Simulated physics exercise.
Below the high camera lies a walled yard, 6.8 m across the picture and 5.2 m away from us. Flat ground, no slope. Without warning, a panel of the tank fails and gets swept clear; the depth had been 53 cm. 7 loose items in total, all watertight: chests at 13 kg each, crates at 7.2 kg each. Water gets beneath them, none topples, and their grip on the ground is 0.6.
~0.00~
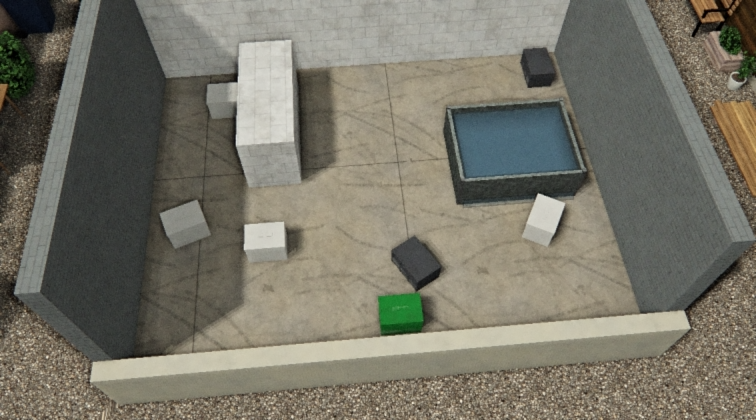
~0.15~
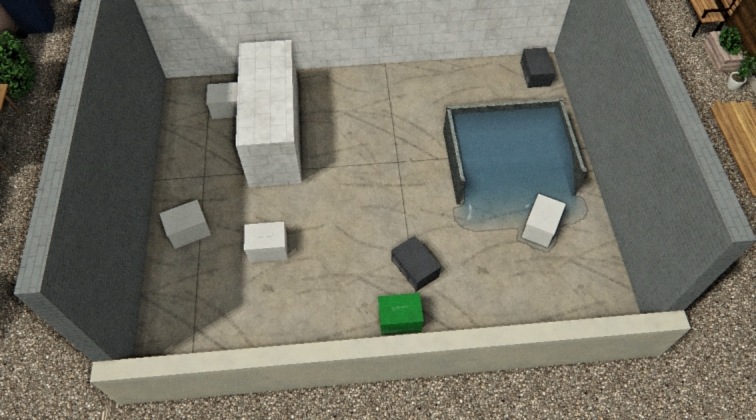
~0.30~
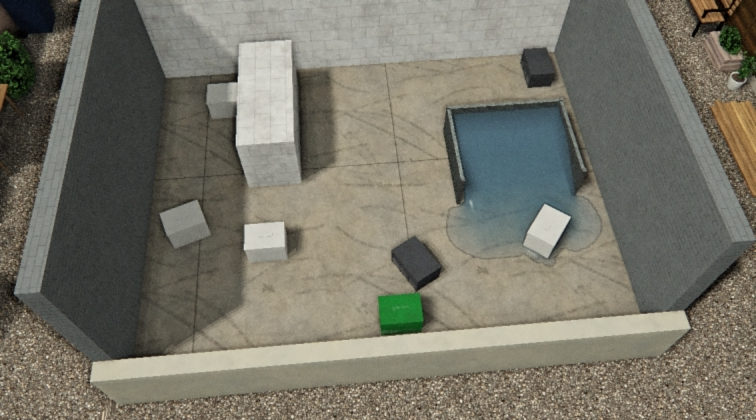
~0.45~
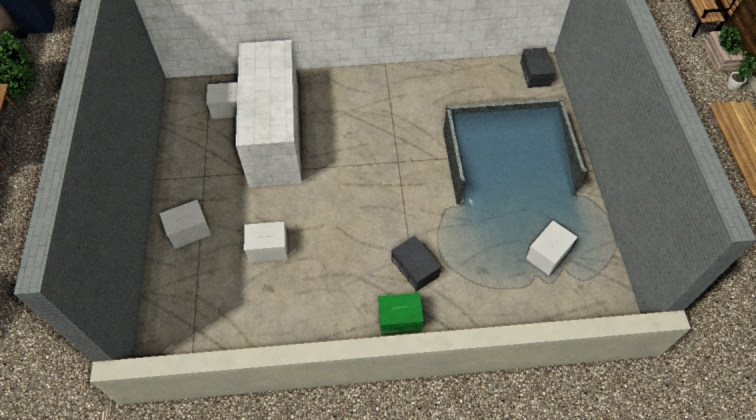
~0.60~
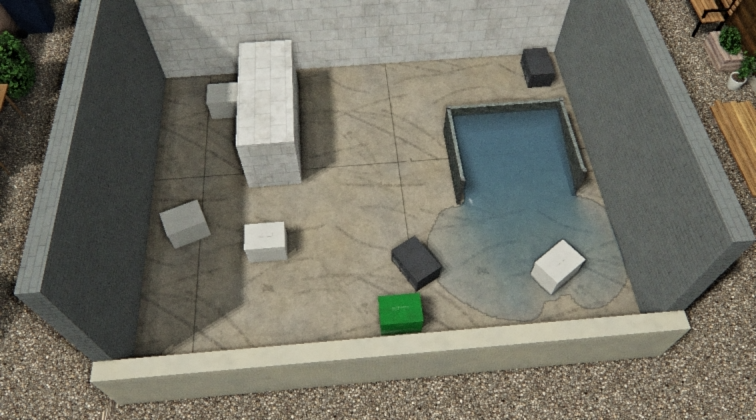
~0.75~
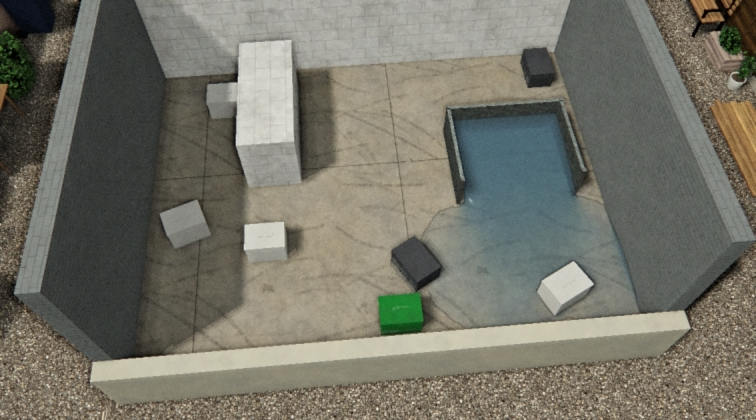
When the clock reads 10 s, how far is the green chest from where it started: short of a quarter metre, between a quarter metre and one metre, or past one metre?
The outcome will be a long move.
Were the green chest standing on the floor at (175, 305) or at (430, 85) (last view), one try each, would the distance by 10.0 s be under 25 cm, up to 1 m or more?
Respectively: It is shoved a long way; it rests almost unmoved.
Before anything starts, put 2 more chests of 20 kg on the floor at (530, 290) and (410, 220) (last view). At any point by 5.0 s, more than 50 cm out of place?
As asked, in order: Clear of the mark; shy of the mark.
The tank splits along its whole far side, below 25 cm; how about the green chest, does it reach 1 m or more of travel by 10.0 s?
I'd say the green chest scarcely moves.
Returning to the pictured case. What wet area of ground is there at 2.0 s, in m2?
That flooded area is roughly 10.5 m2.
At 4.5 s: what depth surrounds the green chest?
Roughly 5 cm deep.
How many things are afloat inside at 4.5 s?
Total: 2.
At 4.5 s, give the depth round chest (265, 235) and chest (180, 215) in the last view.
Roughly 4 and 2 cm.
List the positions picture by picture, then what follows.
The first frame shows the green chest at (401, 309) rests on the ground; 2.2 m2 under water; 0 of 7 have shifted.
The second frame shows the green chest at (401, 309) rests on the ground; 3.0 m2 under water; 0 of 7 have shifted.
The third frame shows the green chest at (401, 309), on the bottom; 3.8 m2 under water; 1 of 7 have shifted.
The fourth frame shows the green chest at (401, 309) rests on the ground; 5.1 m2 under water; 1 of 7 have shifted.
The fifth frame shows the green chest at (401, 309), on the bottom; 6.4 m2 under water; 1 of 7 have shifted.
The sixth frame shows the green chest at (401, 309), on the bottom; water covers 7.7 m2; 1 of 7 have shifted.
After 2.0 s the green chest is near (377, 296), 0.3 m from its start, aground; 1 afloat.
After 4.5 s the green chest is near (240, 269), 2.2 m from its start, aground; 2 afloat.
After 7.0 s the green chest is near (165, 277), 3.1 m from its start, afloat; 4 afloat.
After 10.0 s the green chest is near (165, 205), 3.7 m from its start, aground; 0 afloat.
